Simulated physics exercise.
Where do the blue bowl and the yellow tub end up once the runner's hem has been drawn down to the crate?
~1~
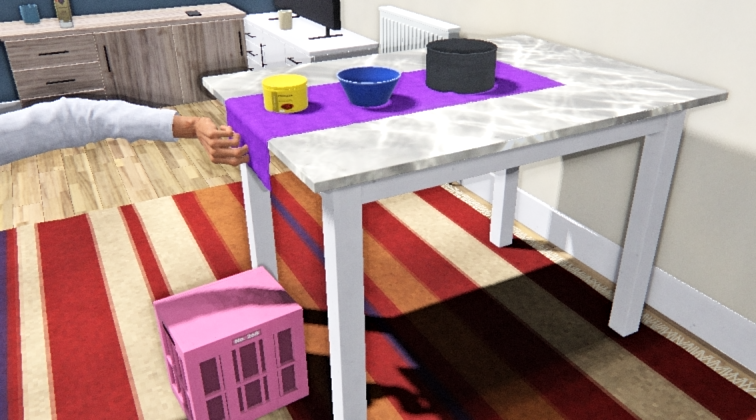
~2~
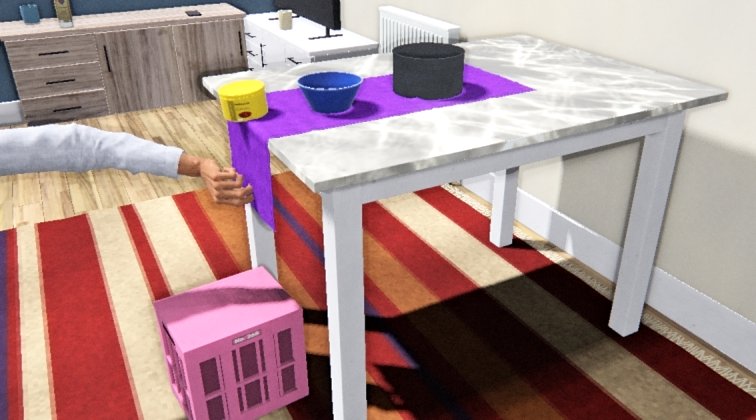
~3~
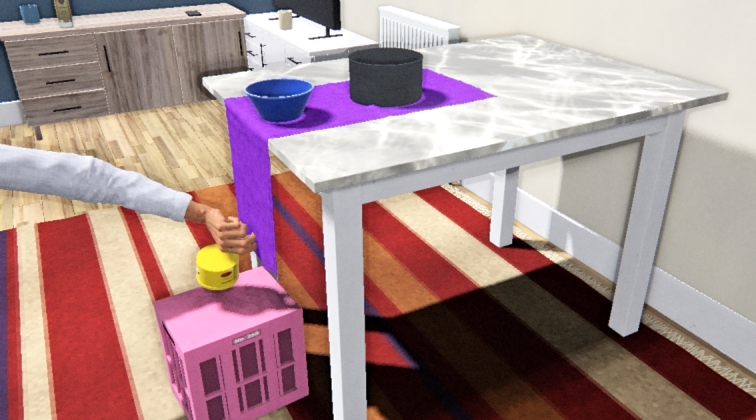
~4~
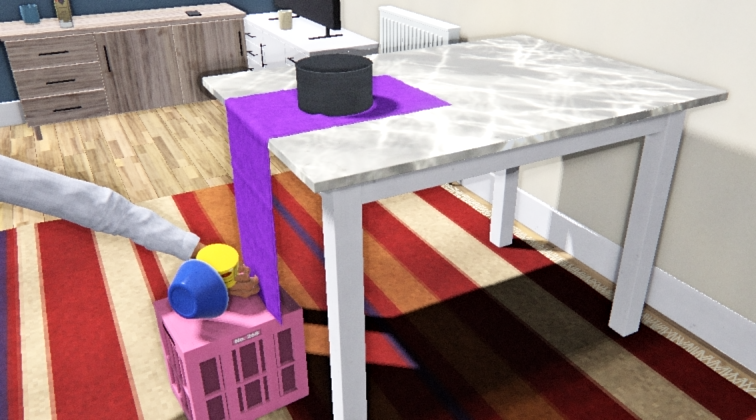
Both end up down below the tabletop by the pink crate. The yellow tub goes over the edge first, and the blue bowl falls off after it.
